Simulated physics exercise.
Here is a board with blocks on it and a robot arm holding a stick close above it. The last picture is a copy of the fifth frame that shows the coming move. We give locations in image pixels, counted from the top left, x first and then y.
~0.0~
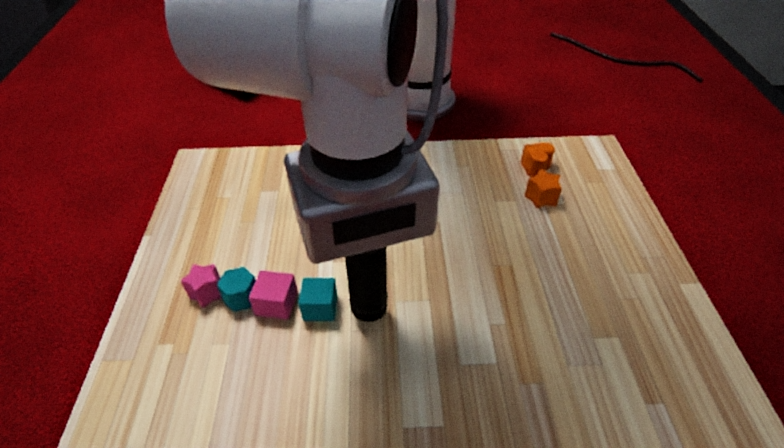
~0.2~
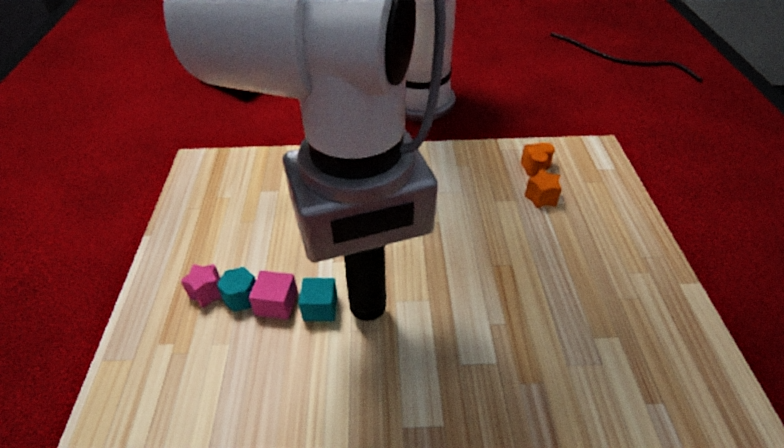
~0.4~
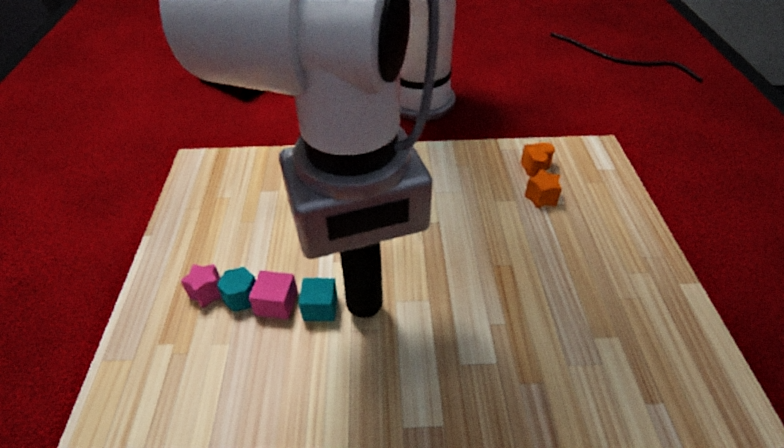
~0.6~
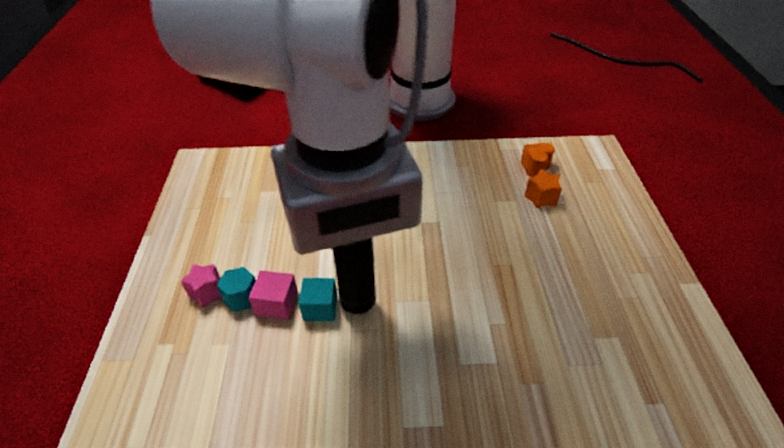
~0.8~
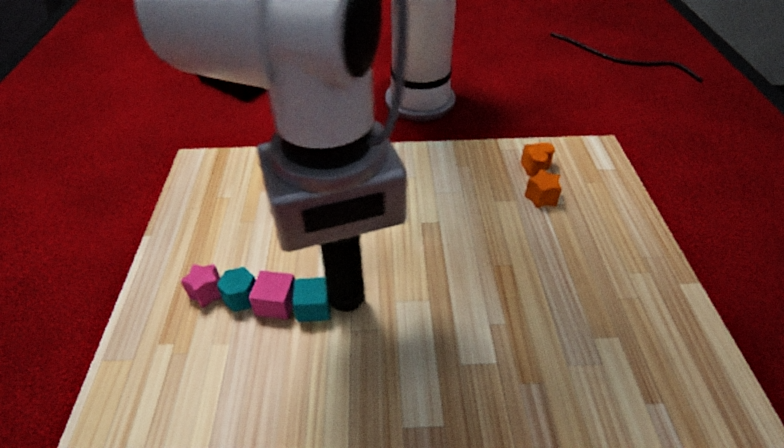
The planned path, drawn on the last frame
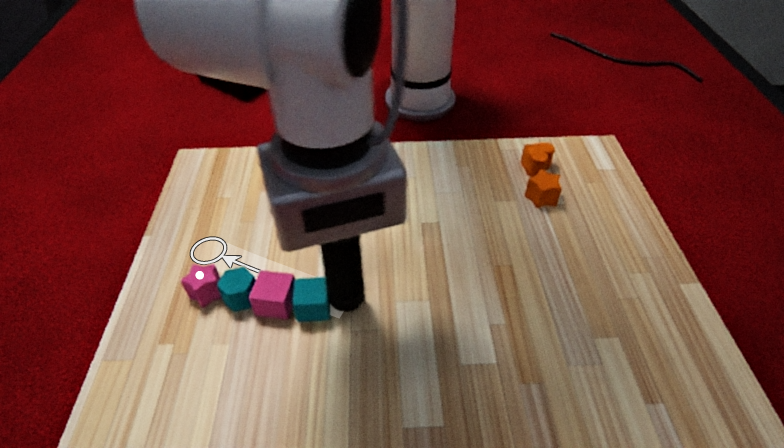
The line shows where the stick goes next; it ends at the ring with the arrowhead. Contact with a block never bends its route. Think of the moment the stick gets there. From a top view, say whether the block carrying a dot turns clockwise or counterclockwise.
The turn is clockwise.
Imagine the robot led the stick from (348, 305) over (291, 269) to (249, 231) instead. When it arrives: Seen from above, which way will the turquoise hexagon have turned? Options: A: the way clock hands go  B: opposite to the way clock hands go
B: Opposite to the way clock hands go.
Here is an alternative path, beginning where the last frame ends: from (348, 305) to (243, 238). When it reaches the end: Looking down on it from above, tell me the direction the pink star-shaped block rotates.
Direction: Clockwise.
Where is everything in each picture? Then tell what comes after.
The first picture shows tip of the stick (369, 307), middles of tops, pink star-shaped block (200, 275), turquoise hexagon (235, 280), pink square piece (272, 285), turquoise square piece (317, 290).
The second picture shows stick (368, 306), nothing pushed.
The third picture shows stick (365, 303), nothing pushed.
The fourth picture shows stick (358, 299), nothing pushed.
The fifth picture shows stick (347, 297), pink star-shaped block (200, 275), turquoise hexagon (235, 280), pink square piece (272, 285), turquoise square piece (310, 290).
The line goes from (348, 305) to (209, 250); the dot is on the pink star-shaped block.
The first path, step by step. One third of the way, stick (296, 279); pink star-shaped block (168, 274), turned 55° clockwise; turquoise hexagon (187, 290), turned 35° anticlockwise; pink square piece (223, 282), turned 30° anticlockwise; turquoise square piece (259, 276), turned 15° anticlockwise.
Two thirds of the way, stick (248, 261); pink star-shaped block (161, 273), turned 85° clockwise; turquoise hexagon (152, 309), turned 60° anticlockwise; pink square piece (186, 289), turned 55° anticlockwise; turquoise square piece (218, 271), turned 45° anticlockwise.
At the end, stick (206, 243); pink star-shaped block (160, 273), turned 85° clockwise; turquoise hexagon (148, 314), turned 65° anticlockwise; pink square piece (181, 292), turned 60° anticlockwise; turquoise square piece (212, 270), turned 55° anticlockwise.
